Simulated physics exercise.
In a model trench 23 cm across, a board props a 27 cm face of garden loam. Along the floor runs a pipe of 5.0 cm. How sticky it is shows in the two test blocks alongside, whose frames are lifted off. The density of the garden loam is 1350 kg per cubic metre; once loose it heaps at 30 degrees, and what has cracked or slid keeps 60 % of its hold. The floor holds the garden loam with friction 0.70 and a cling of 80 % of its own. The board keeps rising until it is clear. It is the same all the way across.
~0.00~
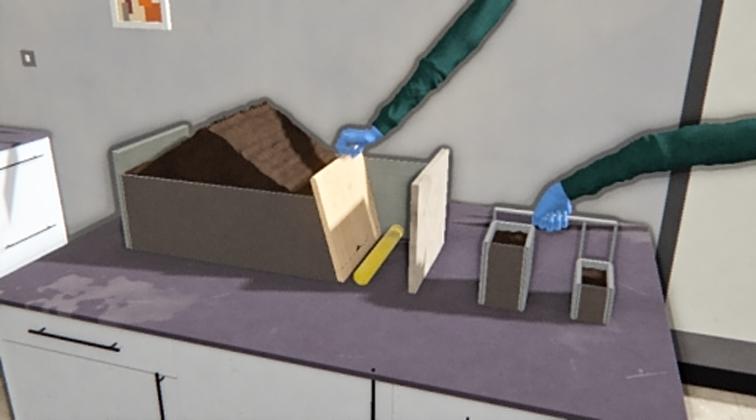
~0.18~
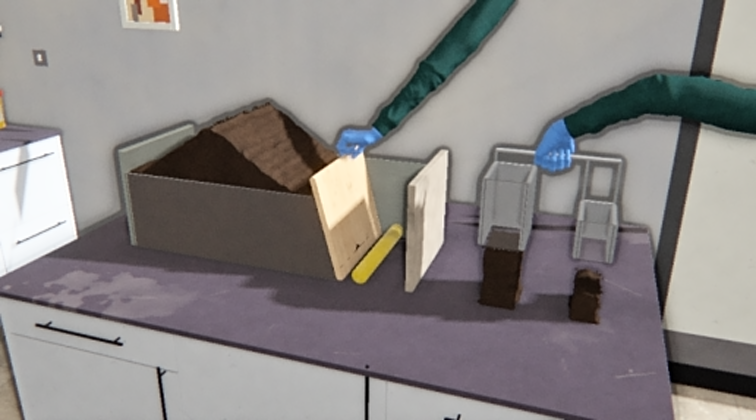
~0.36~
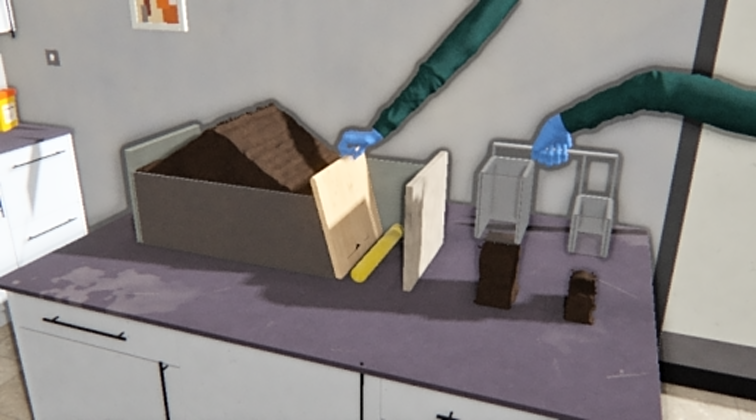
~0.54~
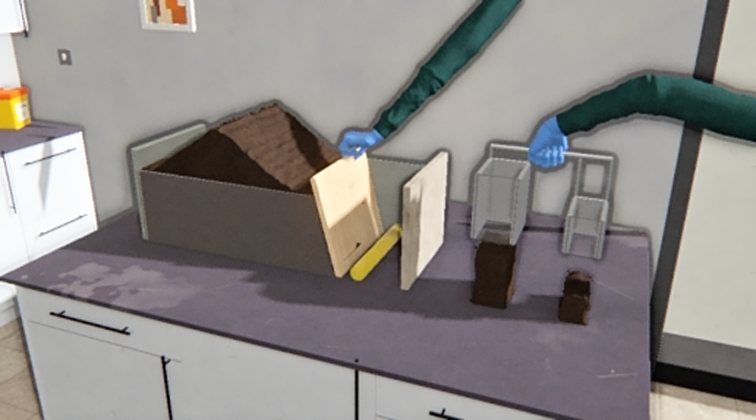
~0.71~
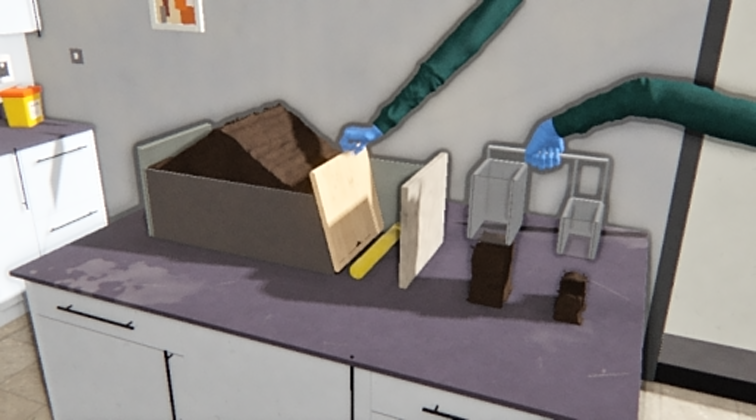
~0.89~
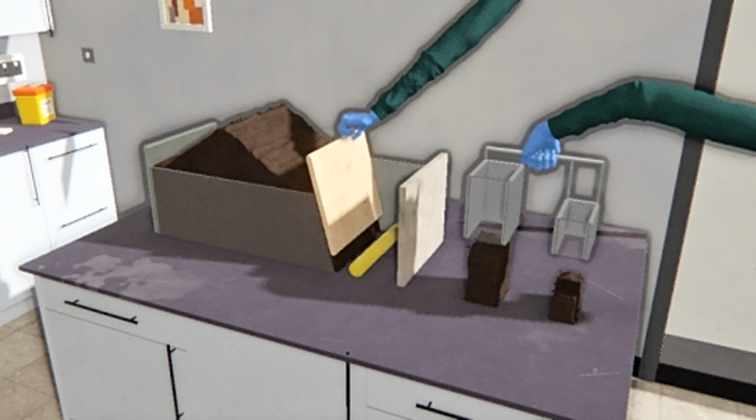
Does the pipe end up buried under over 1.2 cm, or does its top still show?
The pipe ends up exposed.
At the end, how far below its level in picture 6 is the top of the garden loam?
About 0.0 cm.
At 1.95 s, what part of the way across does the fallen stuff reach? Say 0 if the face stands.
Near 0 %.
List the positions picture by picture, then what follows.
Top of the board at (314, 197), not yet moved; crest of the garden loam at (207, 130); block heights 18 cm, 9.2 cm (left to right), in the first frame.
Top of the board at (314, 196), not yet moved; crest of the garden loam at (210, 130); block heights 18 cm, 9.1 cm (left to right), in the second frame.
Top of the board at (314, 196), not yet moved; crest of the garden loam at (213, 131); block heights 18 cm, 9.1 cm (left to right), in the third frame.
Top of the board at (314, 196), not yet moved; crest of the garden loam at (216, 131); block heights 18 cm, 9.1 cm (left to right), in the fourth frame.
Top of the board at (313, 190), moved 1.8 cm; crest of the garden loam at (220, 130); block heights 18 cm, 9.1 cm (left to right), in the fifth frame.
Top of the board at (309, 173), moved 7.1 cm; crest of the garden loam at (223, 130); block heights 18 cm, 9.1 cm (left to right), in the sixth frame.
After 1.21 s, the face still stands and nothing lies on the pipe.
After 1.58 s, the face still stands and nothing lies on the pipe.
After 1.95 s, the face still stands and nothing lies on the pipe.
After 2.32 s, the face still stands and nothing lies on the pipe.
After 2.37 s, the face still stands and nothing lies on the pipe.
